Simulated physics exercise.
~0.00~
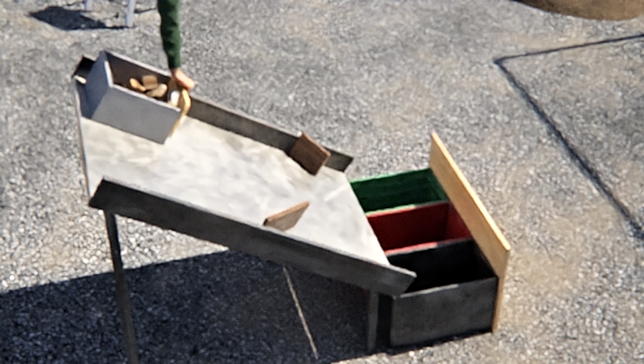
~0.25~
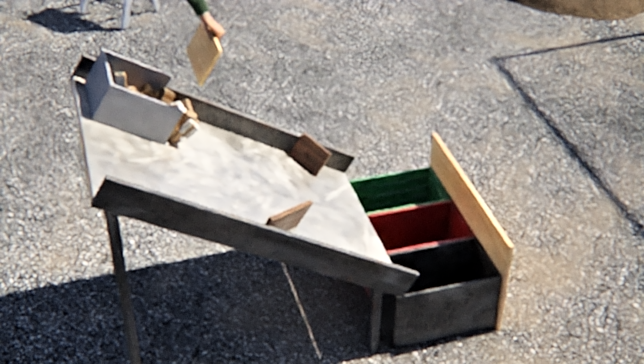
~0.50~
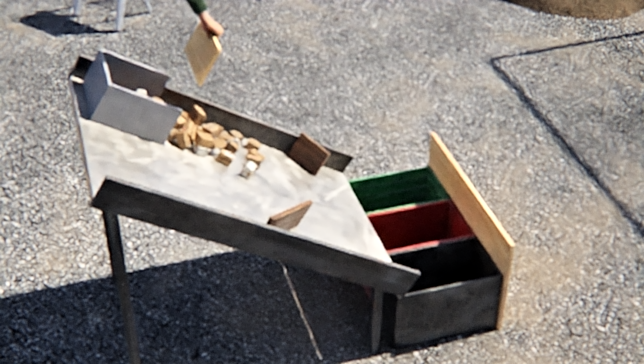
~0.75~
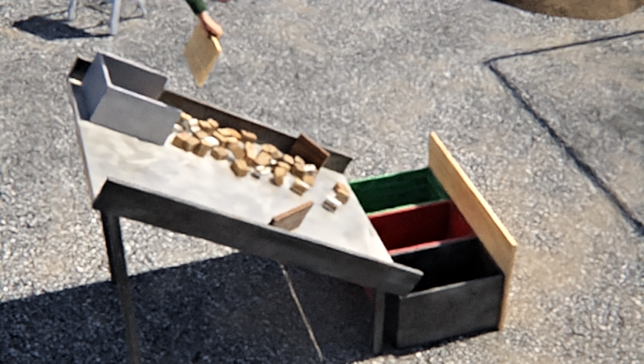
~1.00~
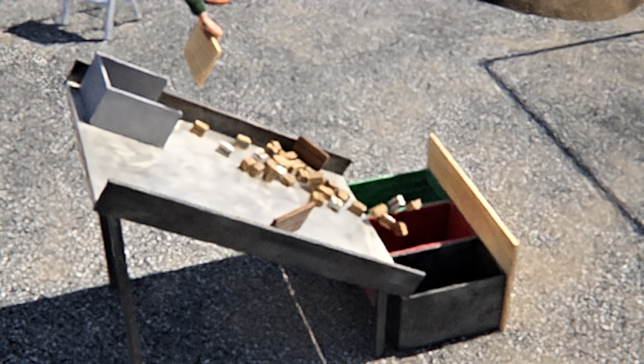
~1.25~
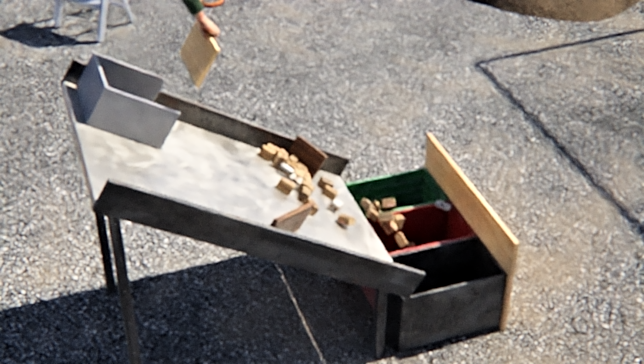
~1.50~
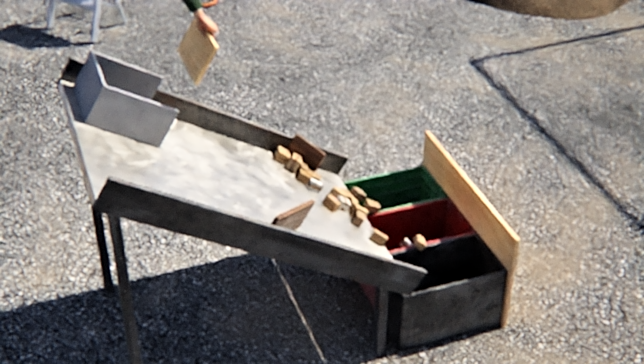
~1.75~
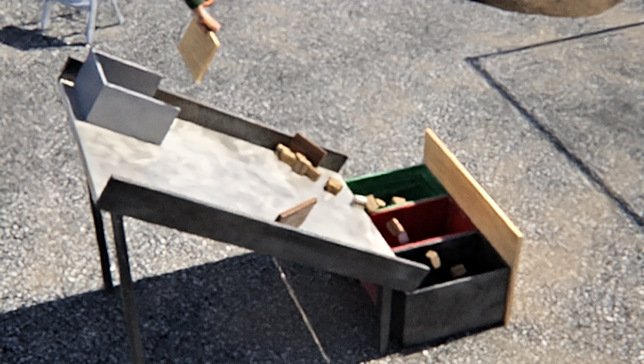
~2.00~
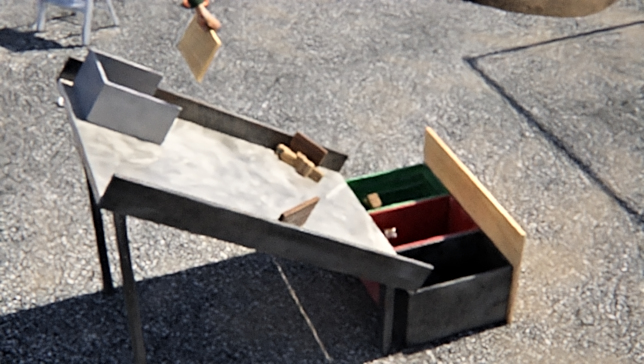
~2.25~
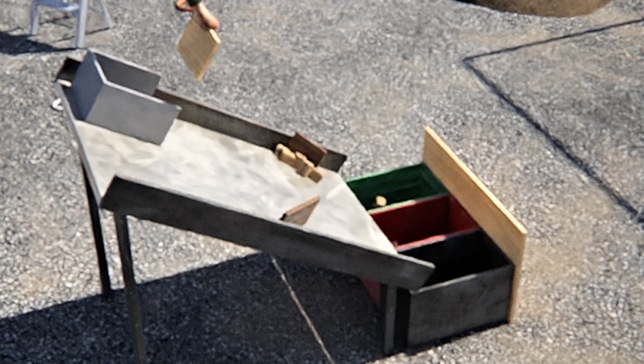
A hand lifted a gate away from a grey pen atop a sloping table, and small wooden blocks slid down past two angled boards, dropping into the green, red and black bins below, while a few stayed stuck against the upper board.
